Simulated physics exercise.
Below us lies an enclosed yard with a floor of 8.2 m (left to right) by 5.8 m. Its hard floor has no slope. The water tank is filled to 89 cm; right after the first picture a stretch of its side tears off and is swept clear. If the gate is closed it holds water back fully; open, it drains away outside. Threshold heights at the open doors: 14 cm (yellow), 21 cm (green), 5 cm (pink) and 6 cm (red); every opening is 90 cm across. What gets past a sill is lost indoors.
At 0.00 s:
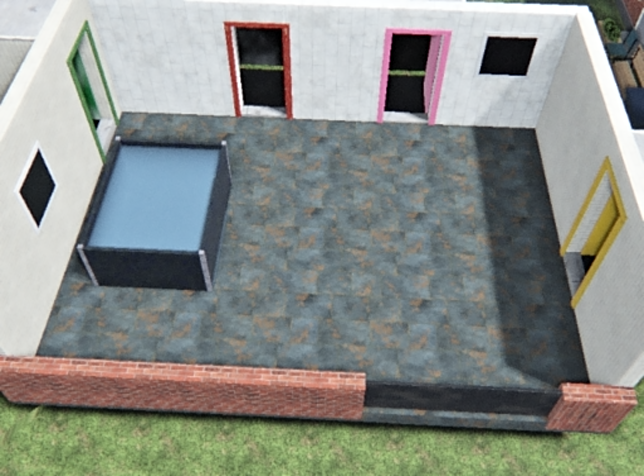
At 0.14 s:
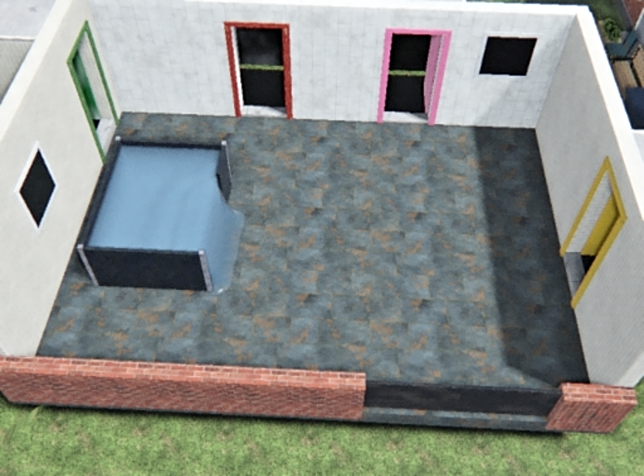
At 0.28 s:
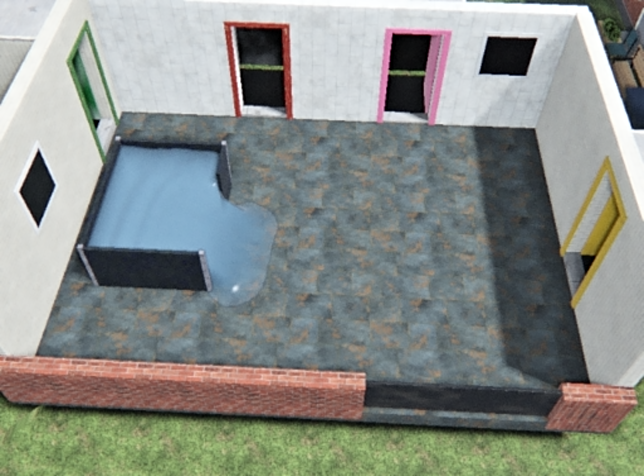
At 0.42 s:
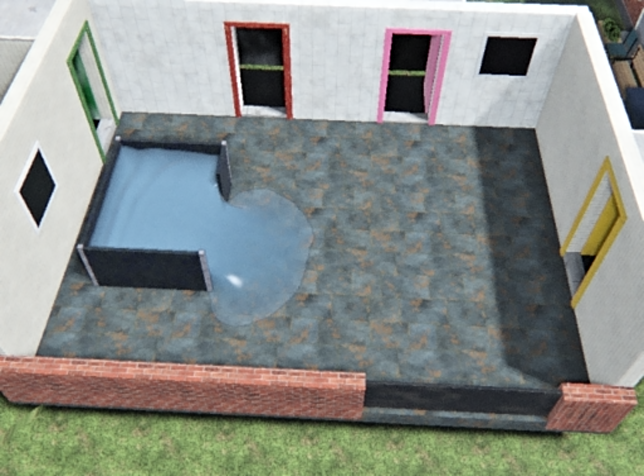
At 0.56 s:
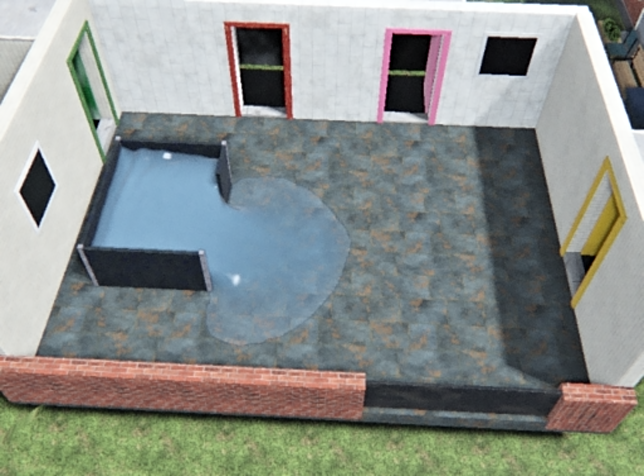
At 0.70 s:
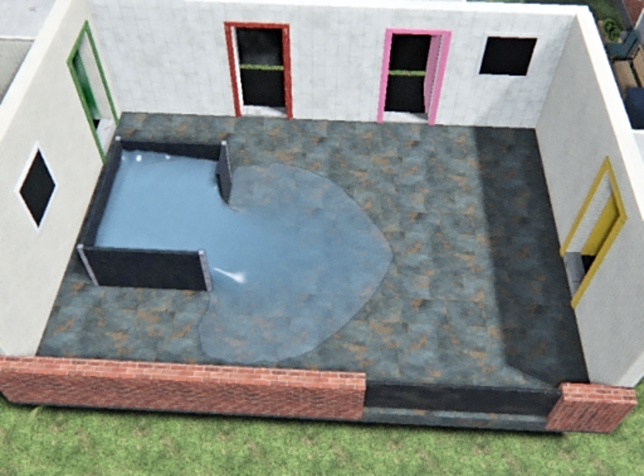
In a walled yard with a dark tiled floor, part of the right side of a full water tank gave way, and water poured out, spreading rightward across the floor in a widening, rounded sheet.
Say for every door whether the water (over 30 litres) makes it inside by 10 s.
Within that time: At the yellow door it goes over the limit; at the green door it keeps below the limit; at the pink door it passes the limit; at the red door it keeps below the limit.
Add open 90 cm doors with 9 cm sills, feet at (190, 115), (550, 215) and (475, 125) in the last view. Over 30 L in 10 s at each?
In turn: Not over, over, past it.
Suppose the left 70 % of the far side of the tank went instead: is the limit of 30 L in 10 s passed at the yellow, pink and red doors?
Against that limit: Yellow under, pink not over, red over.
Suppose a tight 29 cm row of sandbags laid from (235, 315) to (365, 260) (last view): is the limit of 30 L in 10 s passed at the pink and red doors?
Against that limit: Pink over, red not over.
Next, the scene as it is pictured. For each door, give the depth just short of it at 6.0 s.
Depths in cm: Yellow 12, green 0, pink 13, red 0.
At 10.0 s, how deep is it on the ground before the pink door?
Roughly 8.5 cm deep.
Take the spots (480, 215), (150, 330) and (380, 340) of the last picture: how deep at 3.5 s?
About 3, 0 and 4 cm.
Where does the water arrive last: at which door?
Last comes the green one.
After 1.4 s water covers 50 % of the floor and is deepest (40 cm) near (223, 265); yellow door 7 cm at the sill, 0 L in, green door not reached, pink door not reached, red door not reached.
After 2.2 s water covers 65 % of the floor and is deepest (66 cm) near (593, 408); yellow door 30 cm at the sill, 46 L in, green door not reached, pink door 7 cm at the sill, 0 L in, red door 2 cm at the sill, 0 L in.
After 3.5 s water covers 70 % of the floor and is deepest (32 cm) near (588, 384); yellow door 26 cm at the sill, 116 L in, green door not reached, pink door 4 cm at the sill, 1 L in, red door 1 cm at the sill, 0 L in.
After 6.0 s water covers 65 % of the floor and is deepest (22 cm) near (479, 133); yellow door 12 cm at the sill, 152 L in, green door not reached, pink door 13 cm at the sill, 22 L in, red door 0 cm at the sill, 0 L in.
After 10.0 s water covers 100 % of the floor and is deepest (19 cm) near (149, 113); yellow door 9 cm at the sill, 153 L in, green door 15 cm at the sill, 0 L in, pink door 8 cm at the sill, 78 L in, red door 7 cm at the sill, 2 L in.
